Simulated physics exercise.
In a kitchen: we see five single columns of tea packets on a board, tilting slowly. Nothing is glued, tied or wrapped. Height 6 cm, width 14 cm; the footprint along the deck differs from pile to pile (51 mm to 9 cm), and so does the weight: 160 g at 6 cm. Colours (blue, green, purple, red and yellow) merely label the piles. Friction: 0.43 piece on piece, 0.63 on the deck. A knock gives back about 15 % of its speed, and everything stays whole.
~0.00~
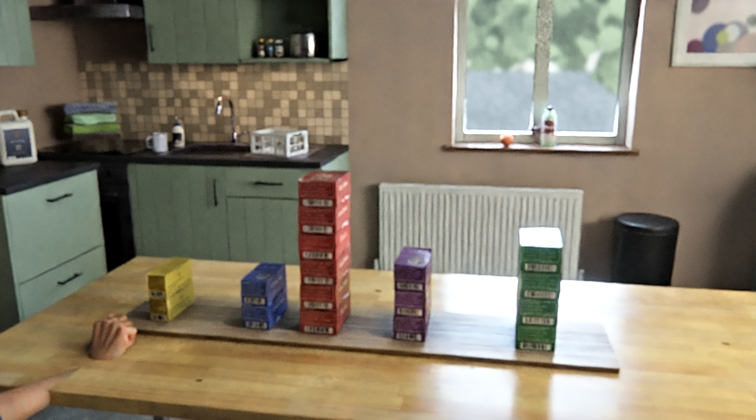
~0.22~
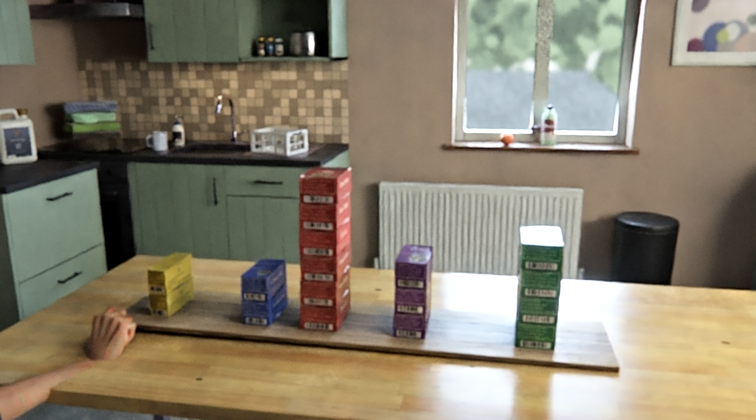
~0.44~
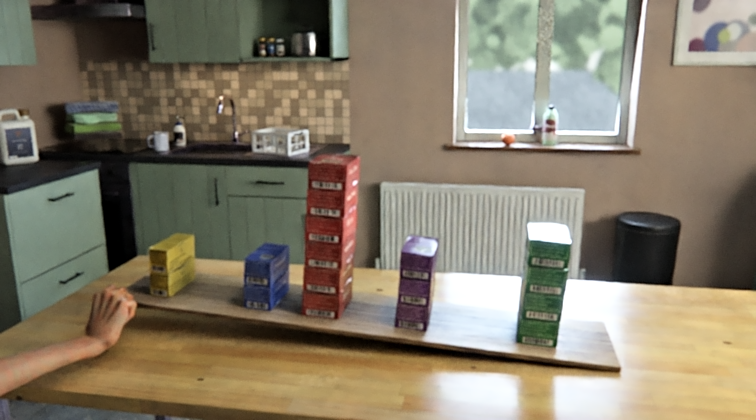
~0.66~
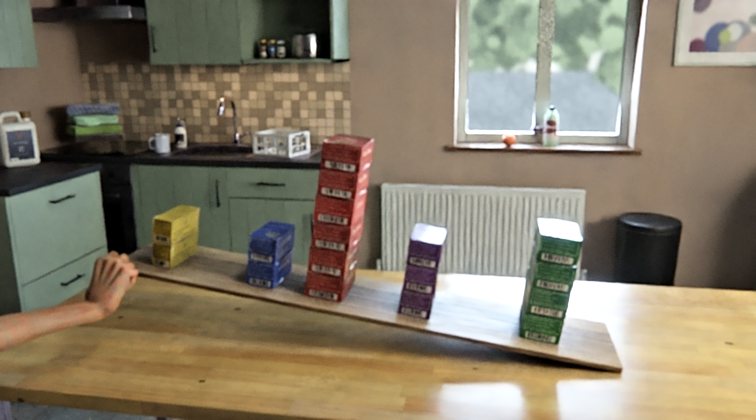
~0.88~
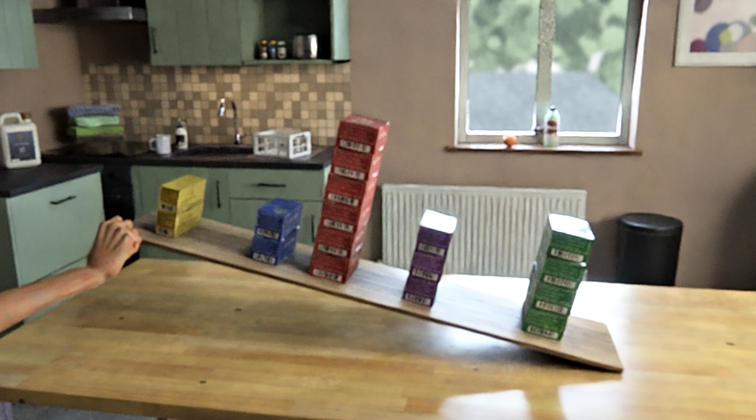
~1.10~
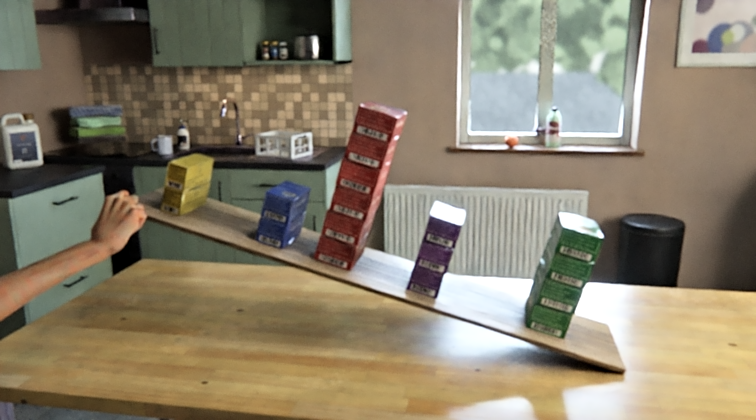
Five separate stacks of small tea packets, yellow, blue, tall red, purple and green from left to right, stand on a long board. The board lies on a wooden table in a green-cabinet kitchen, seen from the front by a still camera. A hand at the left slowly lifts that end, the slope steepens, and the stacks lean rightward, some packets shifting slightly.
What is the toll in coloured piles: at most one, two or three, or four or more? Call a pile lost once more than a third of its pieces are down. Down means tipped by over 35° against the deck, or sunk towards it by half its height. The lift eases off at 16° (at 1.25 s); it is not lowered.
The toll is two or three.
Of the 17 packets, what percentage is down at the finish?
Roughly 70 per cent of them.
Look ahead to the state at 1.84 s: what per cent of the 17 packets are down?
60 per cent by then.
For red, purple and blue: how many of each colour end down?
By colour: Red 6, purple 2, blue 0.
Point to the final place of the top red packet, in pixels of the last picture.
At about (728, 318).
After 1.34 s, slope 16°; none of the 17 packets down, 6 disturbed; top red packet 16° from how it stood.
After 1.58 s, slope 16°; 6 of the 17 packets down; top red packet on its side; top purple packet 15° from how it stood.
After 1.84 s, slope 16°; 10 of the 17 packets down; top red packet upside down; top purple packet on its side.
After 2.14 s, slope 16°; 12 of the 17 packets down; top red packet upside down; top green packet upside down.
In the end (2.8 s), slope 16°; 12 of the 17 packets down; top red packet upside down; top green packet upside down. Wrecked, green, purple and red. From the last view, middles, top red packet near (728, 318), top green packet near (735, 346).
